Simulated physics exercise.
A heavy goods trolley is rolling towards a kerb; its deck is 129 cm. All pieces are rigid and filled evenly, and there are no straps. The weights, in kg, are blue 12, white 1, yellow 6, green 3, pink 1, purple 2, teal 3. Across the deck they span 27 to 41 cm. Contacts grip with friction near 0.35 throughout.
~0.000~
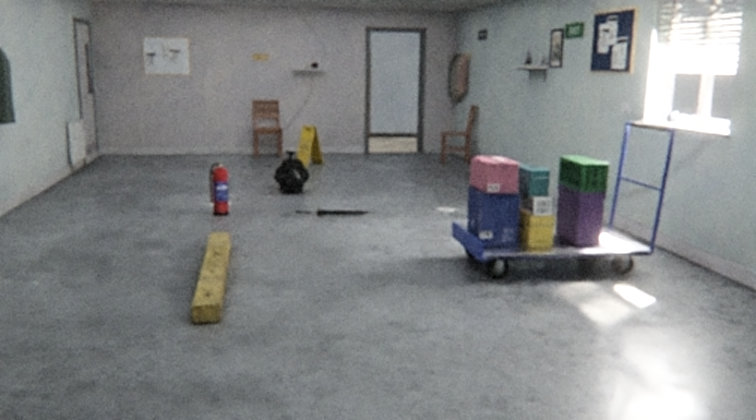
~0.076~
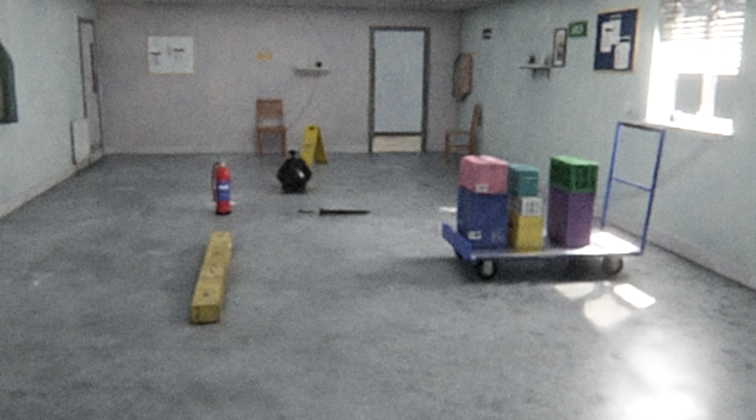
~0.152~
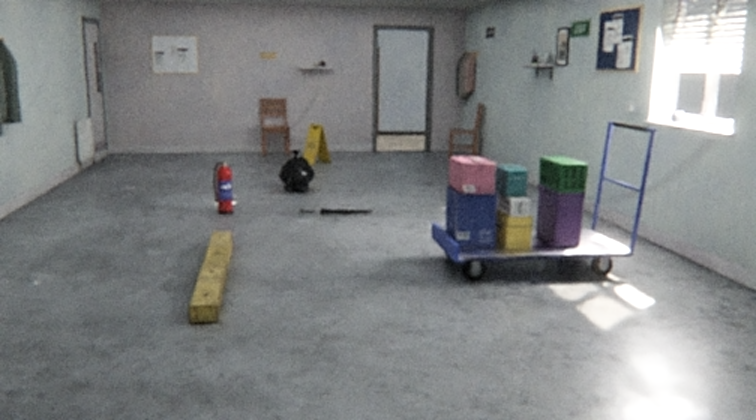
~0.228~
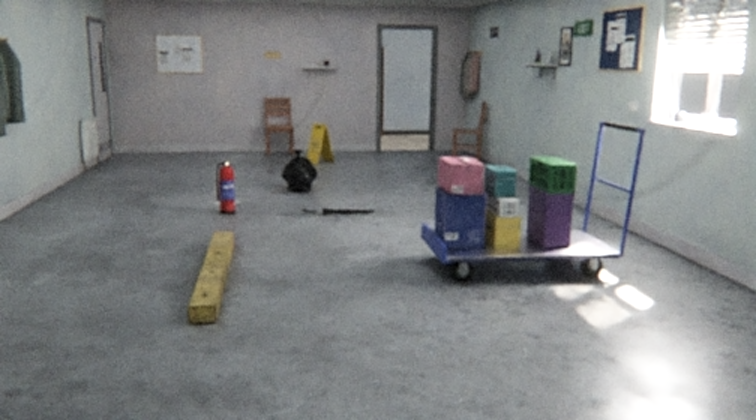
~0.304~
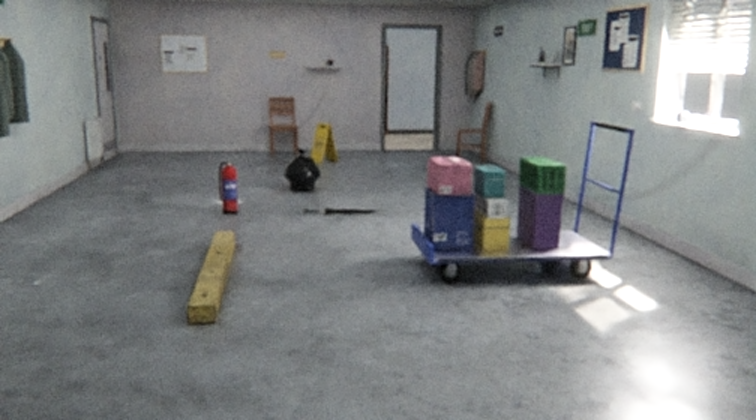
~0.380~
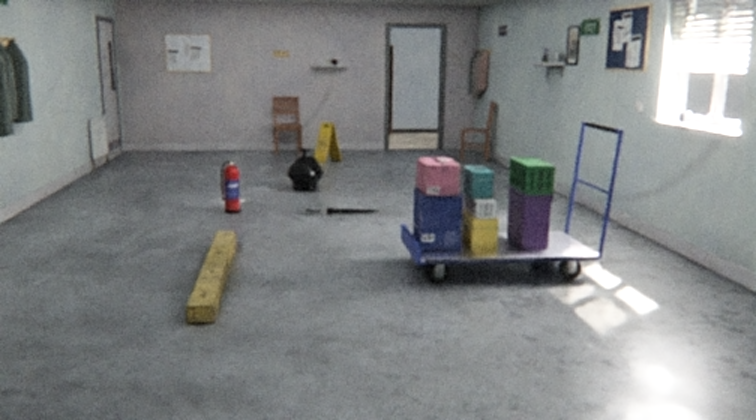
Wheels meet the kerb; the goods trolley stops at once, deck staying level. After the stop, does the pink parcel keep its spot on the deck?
It escapes.
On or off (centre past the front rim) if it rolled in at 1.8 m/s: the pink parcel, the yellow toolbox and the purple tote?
So pink goes over the edge, yellow stays, purple stays.
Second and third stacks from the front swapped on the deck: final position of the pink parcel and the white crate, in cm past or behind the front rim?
The pink one would end 40 cm past the front rim, and white 70 cm behind it.
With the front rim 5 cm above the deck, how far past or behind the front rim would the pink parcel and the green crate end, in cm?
So the pink load comes to rest 30 past while the green load stays 60 behind.
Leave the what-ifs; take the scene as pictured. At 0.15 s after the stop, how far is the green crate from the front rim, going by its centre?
Behind the rim, near 75 cm.
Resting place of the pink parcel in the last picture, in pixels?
Roughly at (140, 264).
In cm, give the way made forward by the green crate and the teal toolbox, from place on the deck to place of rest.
Approximate forward shift in cm: Green near 30, teal near 10.
The wheels strike at 1.59 s.
After 1.99 s the pink parcel is 9 cm past the rim, tilted 50°, near (198, 192) in the last picture's view.
After 2.39 s the pink parcel is 43 cm past the rim, tilted 175°, near (153, 262) in the last picture's view.
At rest, 2.6 s, past the rim, pink parcel; behind it, blue carton, white crate, yellow toolbox, green crate, purple tote and teal toolbox.
